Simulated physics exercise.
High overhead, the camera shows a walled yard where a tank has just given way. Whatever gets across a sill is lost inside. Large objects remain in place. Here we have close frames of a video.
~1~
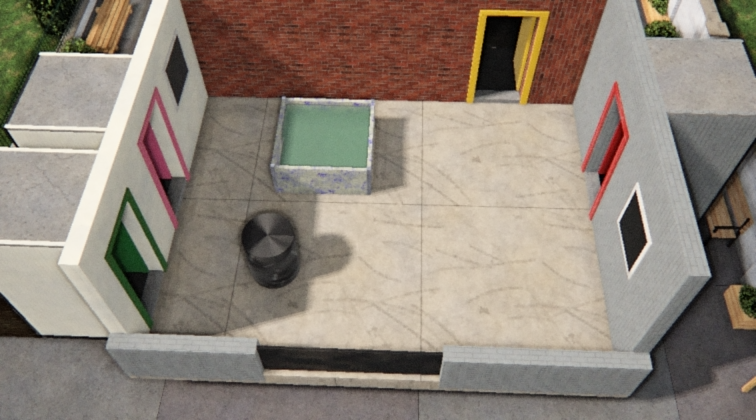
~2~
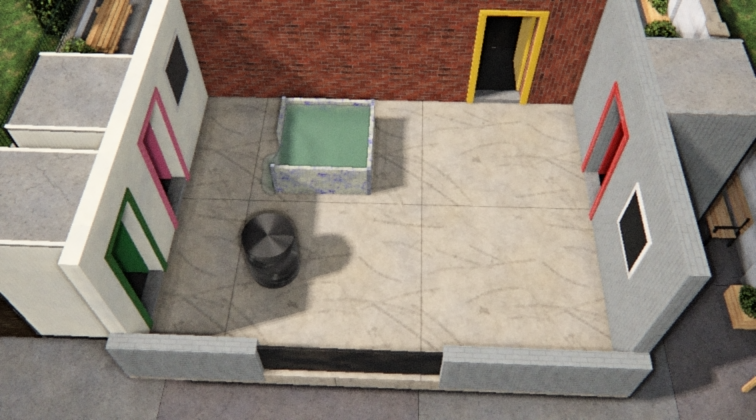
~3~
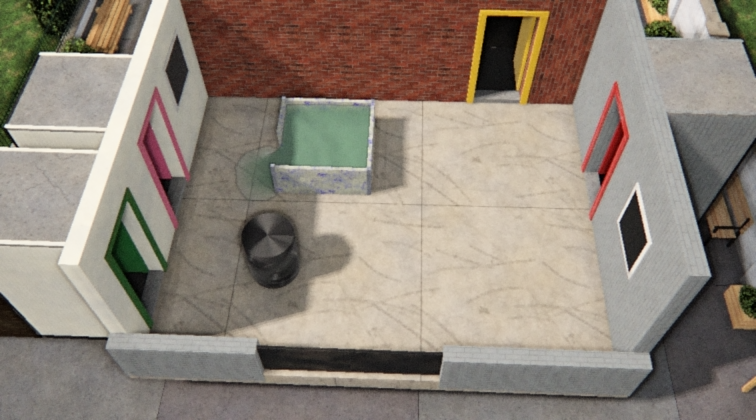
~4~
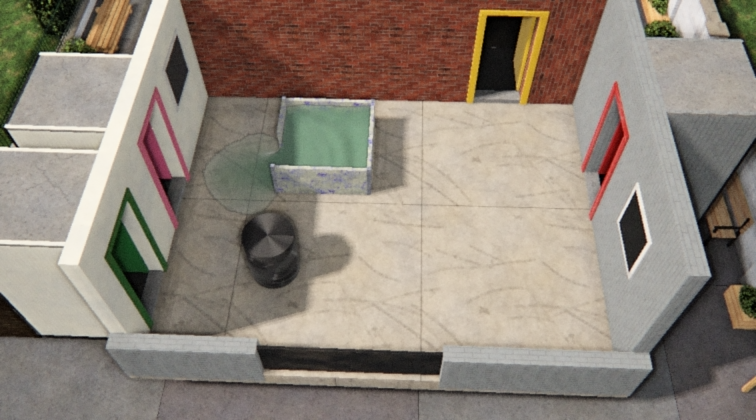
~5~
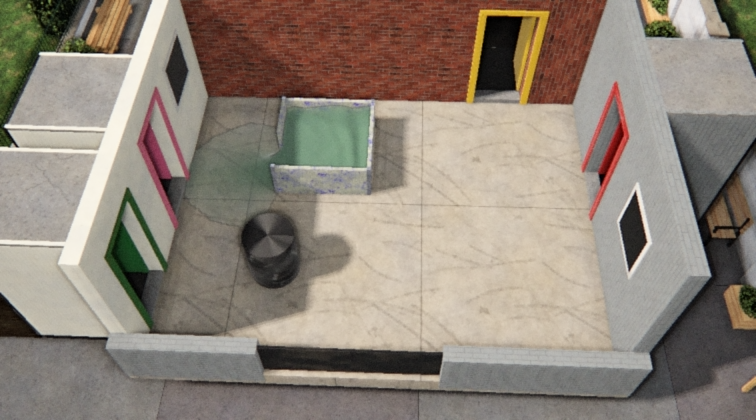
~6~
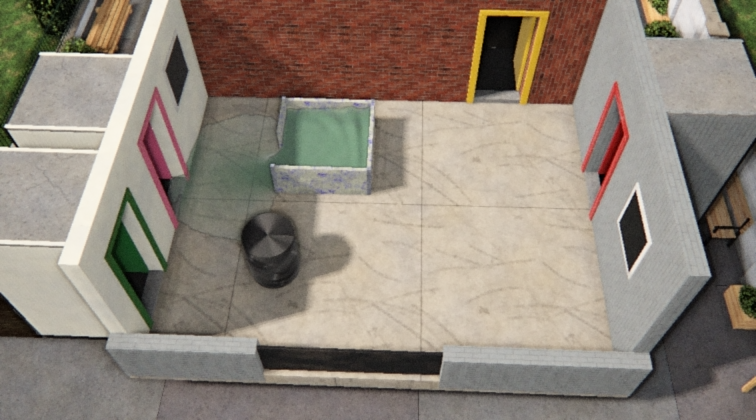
Greenish water breaks out of the left side of an open, pale patterned tank and spreads leftward across the stone floor in a thin, fading sheet, while the level inside sinks slightly. The walled yard is seen from high overhead by a still camera. A dark barrel stands in front of the tank, with pink and green doorways left, yellow behind in red brick, and red right.
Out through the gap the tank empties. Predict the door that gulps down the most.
I would say the pink door.
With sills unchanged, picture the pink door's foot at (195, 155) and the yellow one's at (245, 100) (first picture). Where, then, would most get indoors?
That would be the door marked pink.
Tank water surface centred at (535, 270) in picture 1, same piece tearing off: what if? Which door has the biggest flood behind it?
My answer is the green-painted one.
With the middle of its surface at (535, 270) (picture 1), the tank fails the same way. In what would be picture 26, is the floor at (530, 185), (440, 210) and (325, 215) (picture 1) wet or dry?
Log, spots in order: Unwetted / unwetted / taken by the flood.
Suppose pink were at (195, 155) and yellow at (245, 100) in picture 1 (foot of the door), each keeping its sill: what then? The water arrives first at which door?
The pink one.
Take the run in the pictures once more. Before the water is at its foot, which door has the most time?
The one in red.
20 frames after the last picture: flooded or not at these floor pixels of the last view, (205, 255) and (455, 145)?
Taking them in turn: Drenched, not wetted.
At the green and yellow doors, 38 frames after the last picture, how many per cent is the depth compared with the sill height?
First around 150 percent, second around 20 percent.
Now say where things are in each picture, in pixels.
In the first frame, the open tank at (325, 136) is whole and still.
In the second frame, water pours out at (280, 164) and has run to (269, 158).
In the third frame, the front is at (241, 165), out from the gap at (281, 166).
In the fourth frame, the front is at (212, 165), out from the gap at (281, 166).
In the fifth frame, water pours out at (281, 166) and has run to (185, 191).
In the sixth frame, water pours out at (281, 166) and has run to (179, 216).
A moment on, water covers 15 % of the floor; red door not reached, pink door some in, yellow door not reached, green door wet at the sill, nothing in.
Next, water covers 20 % of the floor; red door not reached, pink door a lot in, yellow door not reached, green door a trickle in.
Then, water covers 30 % of the floor; red door not reached, pink door a lot in, yellow door not reached, green door a trickle in.
Later, water covers 60 % of the floor; red door not reached, pink door a lot in, yellow door wet at the sill, nothing in, green door a trickle in.
In the end, water covers 85 % of the floor; red door wet at the sill, nothing in, pink door a lot in, yellow door wet at the sill, nothing in, green door some in; the pink door has let in the most.
